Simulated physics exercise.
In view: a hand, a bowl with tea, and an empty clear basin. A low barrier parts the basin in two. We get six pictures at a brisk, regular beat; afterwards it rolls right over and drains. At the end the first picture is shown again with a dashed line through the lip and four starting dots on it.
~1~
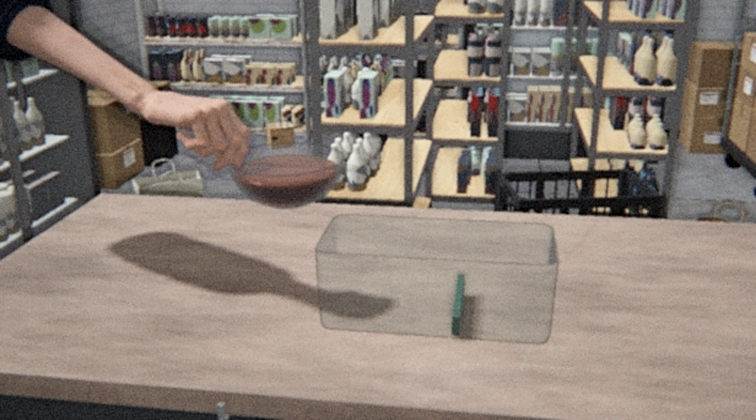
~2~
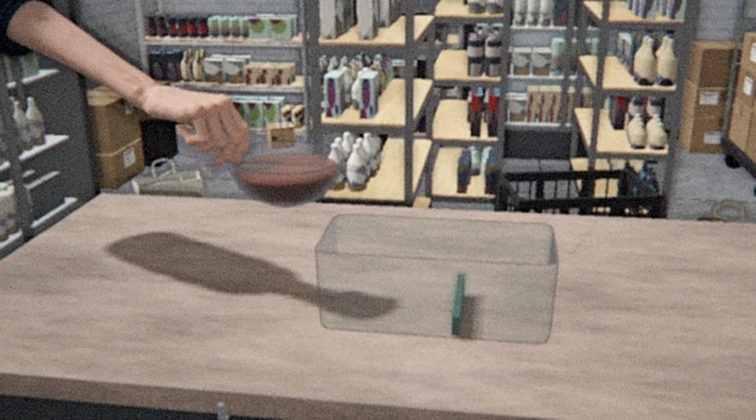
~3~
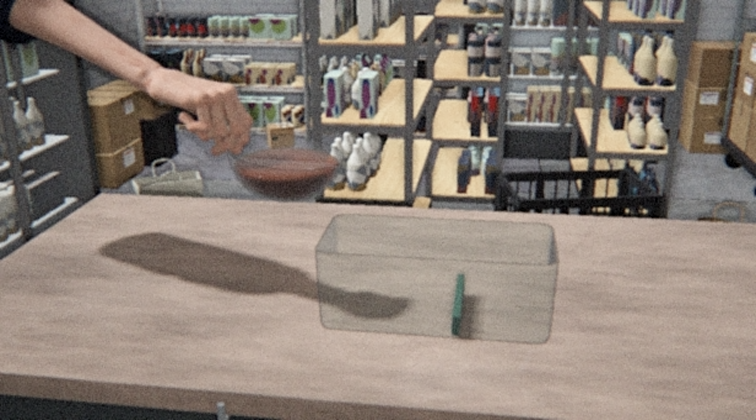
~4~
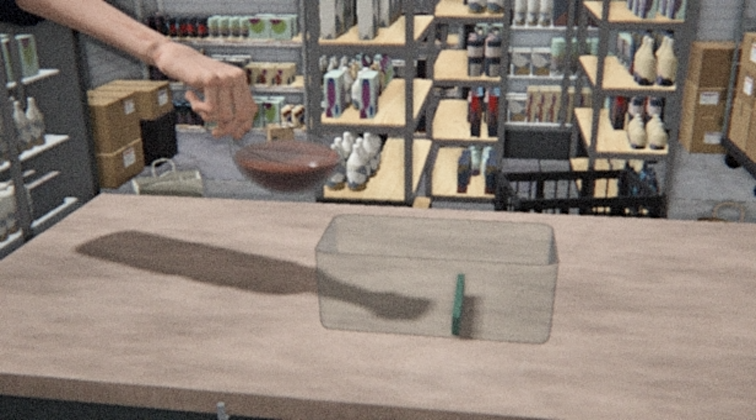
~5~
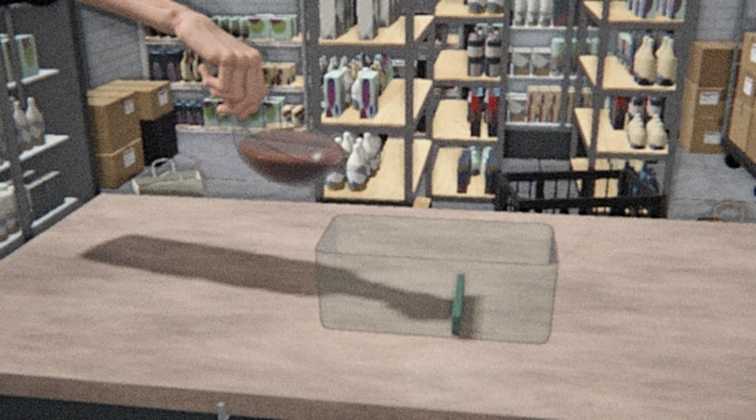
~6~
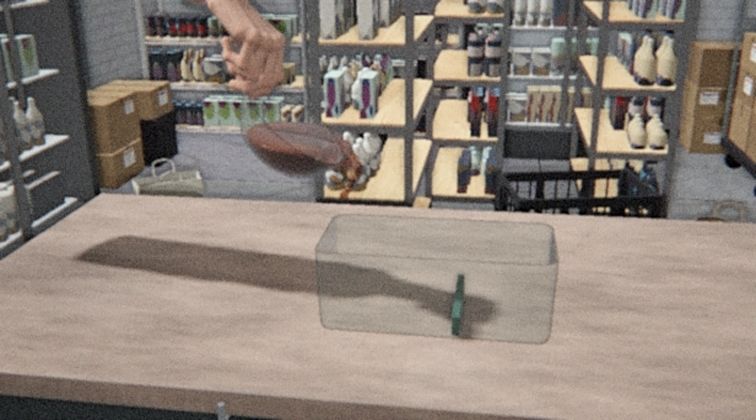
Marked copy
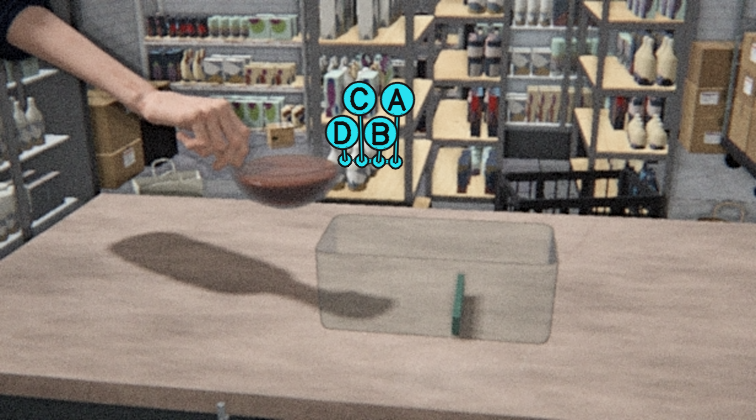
A hand tilts a clear bowl rightward until reddish-brown liquid slips over its lip.
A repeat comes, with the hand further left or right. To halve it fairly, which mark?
Dot B.
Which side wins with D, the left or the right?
More ends on the left.
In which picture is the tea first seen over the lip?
Picture 5.
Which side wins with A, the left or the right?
The right side.
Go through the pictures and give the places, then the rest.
Upright, lip at (341, 159); basin from (321, 325) to (550, 342); top of the wall at (459, 294); nothing has left yet, in the first picture.
Upright, lip at (341, 159); nothing has left yet, in the second picture.
Tipped about 7°, lip at (341, 159); nothing has left yet, in the third picture.
Tipped about 16°, lip at (341, 159); nothing has left yet, in the fourth picture.
Tipped about 27°, lip at (341, 159); tea is over the lip, down to (344, 164), in the fifth picture.
Tipped about 40°, lip at (341, 159); tea is over the lip, down to (346, 195), in the sixth picture.
On the marked copy, A at (395, 161); B at (378, 161); C at (361, 160); D at (345, 160).
If A is chosen, about 29 % ends left of the wall and 70 % right of it.
If B is chosen, about 49 % ends left of the wall and 50 % right of it.
If C is chosen, about 77 % ends left of the wall and 21 % right of it.
If D is chosen, about 83 % ends left of the wall and 16 % right of it.
